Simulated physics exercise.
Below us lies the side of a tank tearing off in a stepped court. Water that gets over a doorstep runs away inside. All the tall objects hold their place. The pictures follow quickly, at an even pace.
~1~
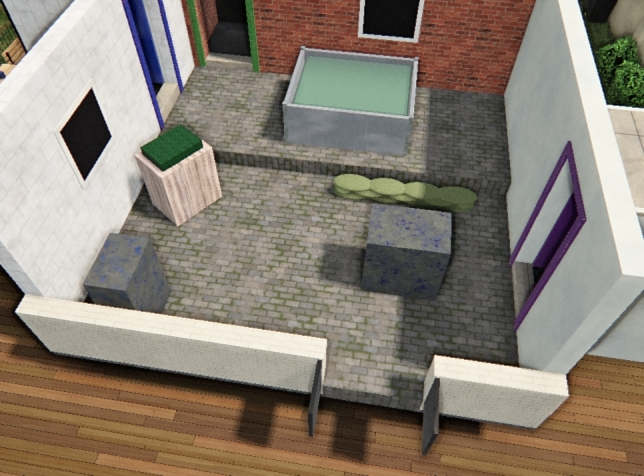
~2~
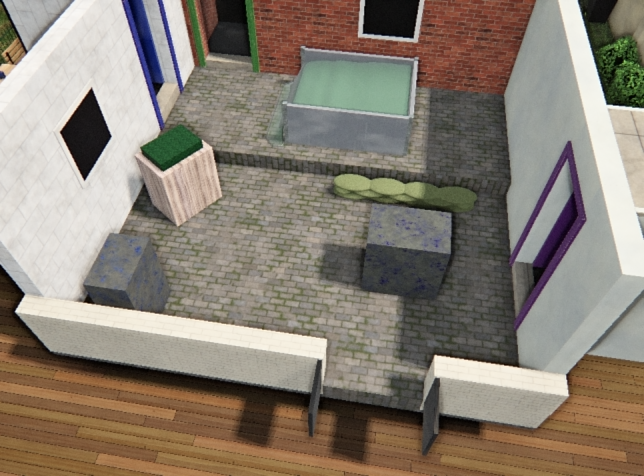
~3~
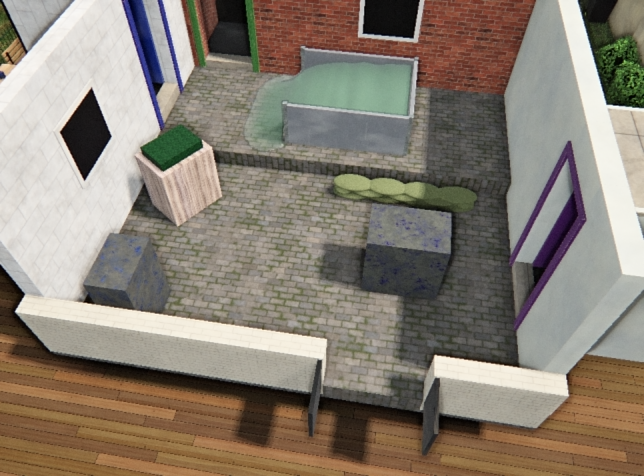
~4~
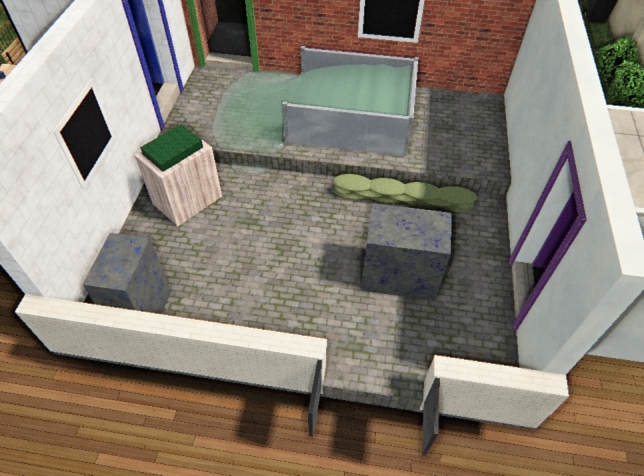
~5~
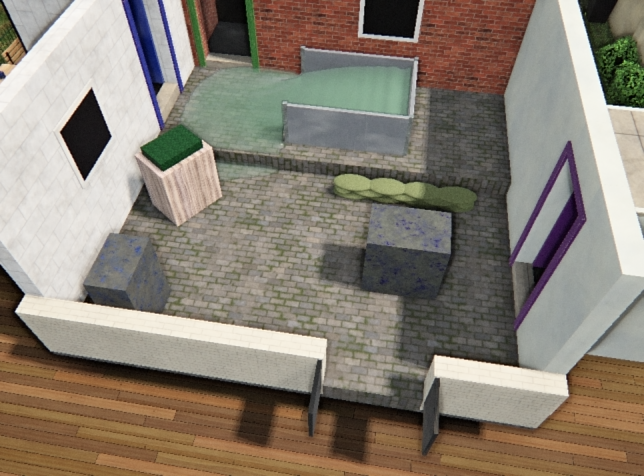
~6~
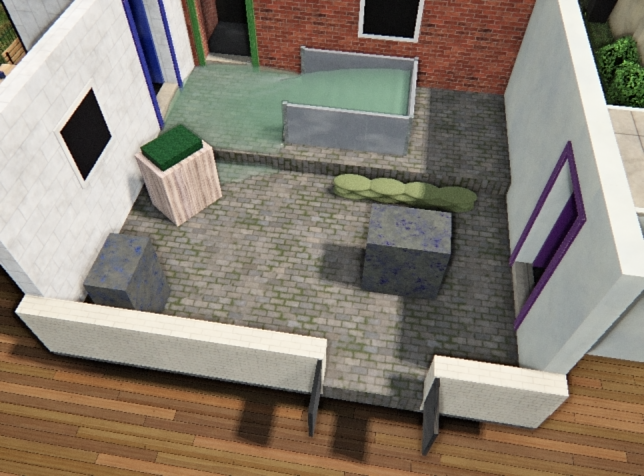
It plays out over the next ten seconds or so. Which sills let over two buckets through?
In the end: The purple door admits no more than that; the green door lets in a lot; the blue door lets in a lot.
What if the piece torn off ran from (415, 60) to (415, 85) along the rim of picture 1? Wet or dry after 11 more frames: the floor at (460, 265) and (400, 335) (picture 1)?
As listed: Flooded, not flooded.
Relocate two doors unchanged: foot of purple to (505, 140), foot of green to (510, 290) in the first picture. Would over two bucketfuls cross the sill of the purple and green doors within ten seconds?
My reading: Purple door holds, green door is under.
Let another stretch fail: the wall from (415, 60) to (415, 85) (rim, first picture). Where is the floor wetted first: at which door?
The purple door.
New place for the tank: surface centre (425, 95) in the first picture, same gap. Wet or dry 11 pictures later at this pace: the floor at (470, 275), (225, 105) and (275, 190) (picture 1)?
One after the other: Clear, covered, wet.
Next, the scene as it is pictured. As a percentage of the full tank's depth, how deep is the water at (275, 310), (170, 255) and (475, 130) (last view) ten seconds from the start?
In turn 10, 8 and 2 in a hundred.
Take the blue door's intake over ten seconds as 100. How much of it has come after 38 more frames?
Close to 100 %.
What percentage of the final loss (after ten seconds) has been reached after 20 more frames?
Close to 60 %.
A moment on, water covers 25 % of the floor; the purple door not reached, the green door under two buckets in, the blue door over two buckets in.
Next, water covers 30 % of the floor; the purple door not reached, the green door over two buckets in, the blue door far over two buckets in.
Then, water covers 45 % of the floor; the purple door not reached, the green door far over two buckets in, the blue door far over two buckets in.
Later, water covers 80 % of the floor; the purple door wet at the sill, nothing in, the green door far over two buckets in, the blue door far over two buckets in.
In the end, water covers 85 % of the floor; the purple door wet at the sill, nothing in, the green door far over two buckets in, the blue door far over two buckets in.
